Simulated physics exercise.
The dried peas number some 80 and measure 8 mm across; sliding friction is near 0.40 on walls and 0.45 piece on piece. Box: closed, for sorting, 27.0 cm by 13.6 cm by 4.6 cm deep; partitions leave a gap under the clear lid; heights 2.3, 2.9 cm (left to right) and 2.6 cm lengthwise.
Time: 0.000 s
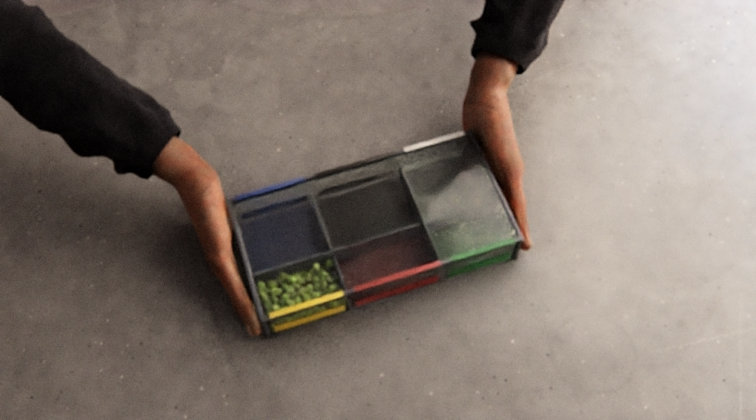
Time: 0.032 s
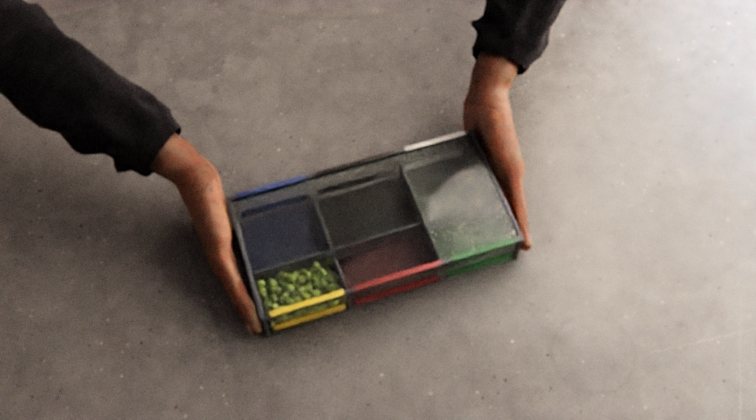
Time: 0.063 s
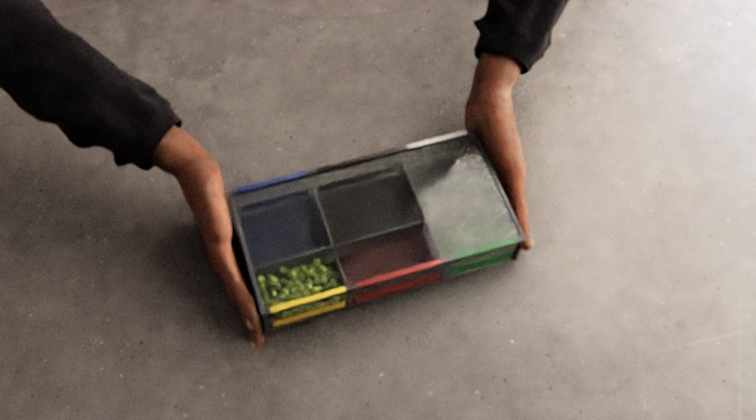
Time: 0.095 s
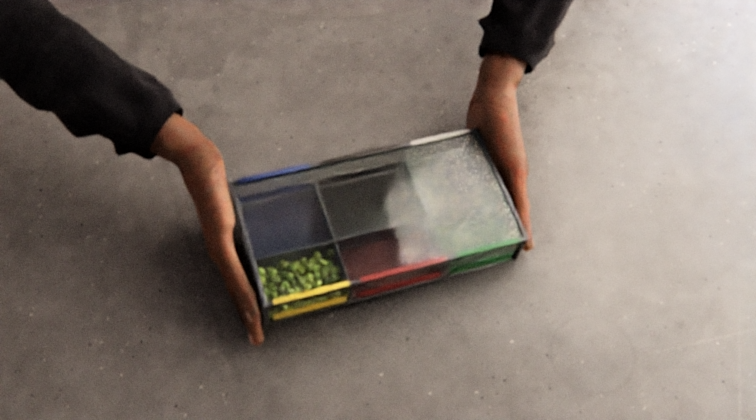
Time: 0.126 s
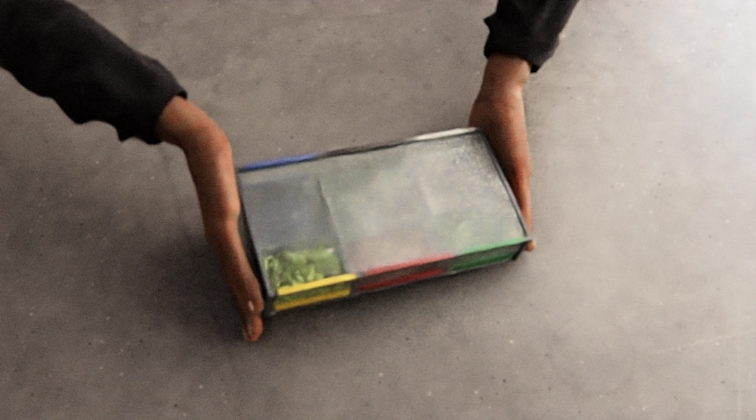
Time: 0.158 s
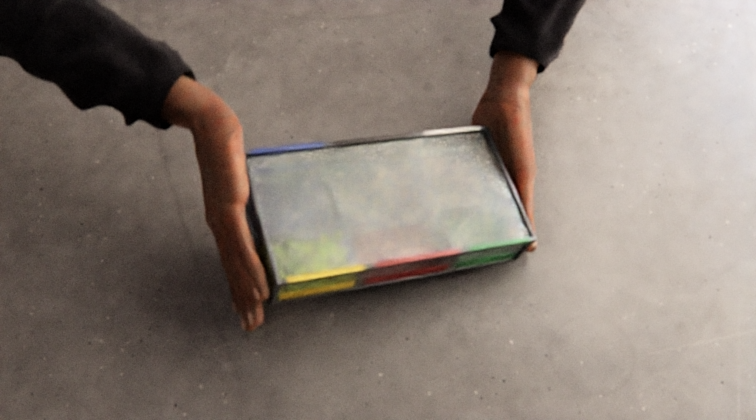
At the start, two hands hold a clear-lidded, divided box with coloured edges above a grey floor, small green pieces in its yellow front-left section. The hands slowly tilt it, raising the left side slightly, while a pale haze spreads leftward across the lid, blurring the sections and the green pieces.
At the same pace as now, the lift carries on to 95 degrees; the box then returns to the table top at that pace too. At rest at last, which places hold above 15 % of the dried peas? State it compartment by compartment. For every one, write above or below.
Red above, blue below, green above, yellow below, white below, black below.
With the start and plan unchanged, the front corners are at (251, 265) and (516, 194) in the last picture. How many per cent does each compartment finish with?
Final shares: Red 0%, blue 75%, green 0%, yellow 0%, white 0%, black 25%.
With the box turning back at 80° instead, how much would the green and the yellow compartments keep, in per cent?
Shares: Green 25 and yellow 20, per cent.
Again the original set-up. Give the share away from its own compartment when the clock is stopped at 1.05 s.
Roughly 95 %.
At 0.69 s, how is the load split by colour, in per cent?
Shares - red: 50, blue: 0, green: 0, yellow: 50, white: 0, black: 0.
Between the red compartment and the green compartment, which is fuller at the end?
It's the green one that holds more.
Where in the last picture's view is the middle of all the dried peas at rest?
(477, 248).
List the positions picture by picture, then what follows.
Box tilt 0 degrees, front corners at (264, 317) and (519, 238); yellow 100 %, in the first frame.
Box tilt 1 degrees, front corners at (264, 316) and (519, 238), in the second frame.
Box tilt 3 degrees, front corners at (265, 311) and (521, 238), in the third frame.
Box tilt 6 degrees, front corners at (267, 304) and (524, 238), lowest corner right front, in the fourth frame.
Box tilt 11 degrees, front corners at (272, 293) and (527, 238), lowest corner right front, in the fifth frame.
Box tilt 17 degrees, front corners at (280, 281) and (532, 238), lowest corner right front; yellow 100 %. Its pace works out near 170 degrees a second, in the sixth frame.
After 0.69 s, tilt 95 degrees; red 50 %, yellow 50 %.
After 1.05 s, tilt 41 degrees; red 35 %, green 60 %, yellow 5 %.
After 1.50 s, tilt 0 degrees; red 35 %, green 60 %, yellow 5 %.
In the end, at 2.1 s, red 35 %, blue 0 %, green 60 %, yellow 5 %, white 0 %, black 0 %.
